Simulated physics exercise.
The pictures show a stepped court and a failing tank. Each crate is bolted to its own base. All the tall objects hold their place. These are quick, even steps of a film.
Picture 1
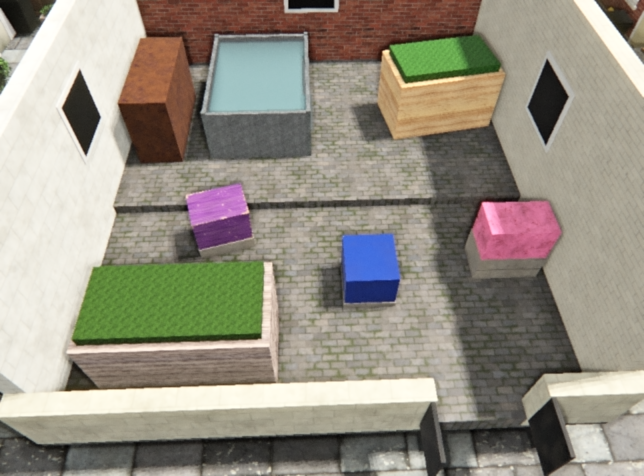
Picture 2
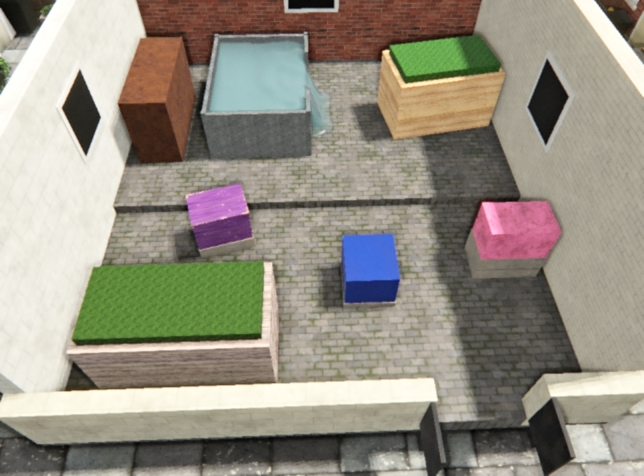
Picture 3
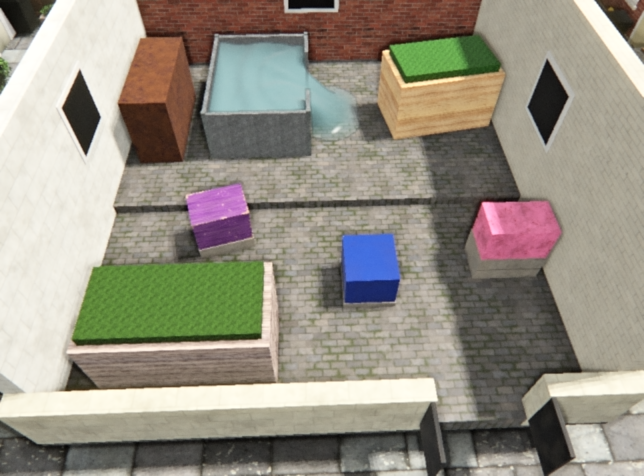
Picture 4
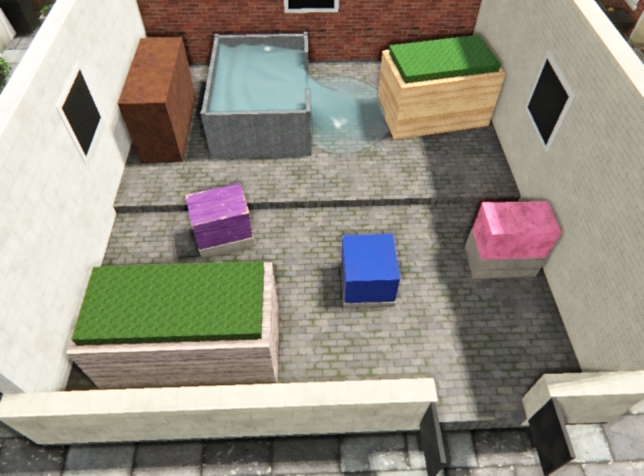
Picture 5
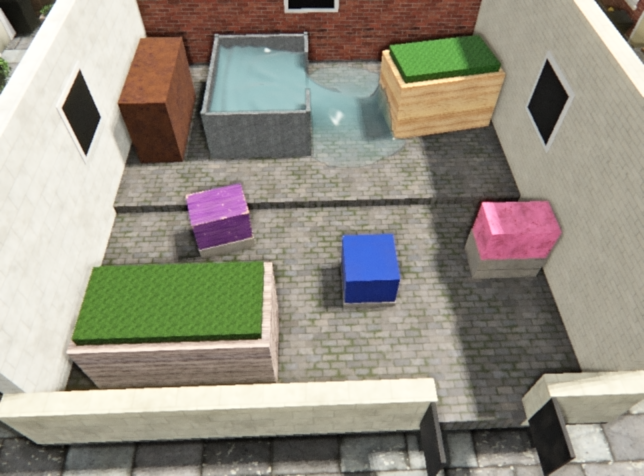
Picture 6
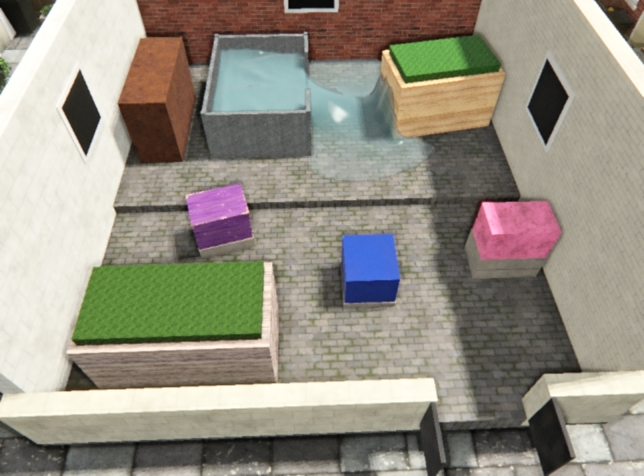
Water pours from the right side of a grey, open-topped tank at the back of a walled, stepped paved court, seen from high above the front wall. A rust-brown block stands left of the tank, a grass-topped box right, with purple, blue and pink-topped blocks and another grassy box nearer. The water spreads rightward to the grass-topped box, then forward over the paving, while the camera stays still.
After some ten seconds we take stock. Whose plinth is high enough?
The blue crate gets wet; the pink crate stays dry; the purple crate stays dry.
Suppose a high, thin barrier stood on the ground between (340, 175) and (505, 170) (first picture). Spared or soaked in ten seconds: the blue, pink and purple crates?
Blue crate remains dry; pink crate stays dry; purple crate keeps dry.
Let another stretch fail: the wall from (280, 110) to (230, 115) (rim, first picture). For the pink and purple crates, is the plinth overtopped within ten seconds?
In short: Pink crate is spared, purple crate is wetted.
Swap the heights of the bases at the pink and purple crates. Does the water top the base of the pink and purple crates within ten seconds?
In short: The pink crate is topped, the purple crate remains dry.
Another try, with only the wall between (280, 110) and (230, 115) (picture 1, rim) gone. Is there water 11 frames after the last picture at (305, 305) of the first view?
At that place: Wet.
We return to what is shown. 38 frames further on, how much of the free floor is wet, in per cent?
I make it 80 per cent.
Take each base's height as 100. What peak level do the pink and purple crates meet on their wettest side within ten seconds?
Roughly 60 per cent, then 50 per cent.
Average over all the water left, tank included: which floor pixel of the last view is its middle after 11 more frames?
Close to (344, 122).
A moment on, water covers 25 % of the floor; the blue crate not reached, the pink crate not reached, the purple crate not reached.
Next, water covers 45 % of the floor; the blue crate water round its plinth, the pink crate water round its plinth, the purple crate not reached.
Then, water covers 60 % of the floor; the blue crate water round its plinth, the pink crate water round its plinth, the purple crate water round its plinth.
Later, water covers 80 % of the floor; the blue crate water round its plinth, the pink crate water round its plinth, the purple crate water round its plinth.
In the end, water covers 95 % of the floor; the blue crate was topped, the pink crate stayed above the water, the purple crate stayed above the water.
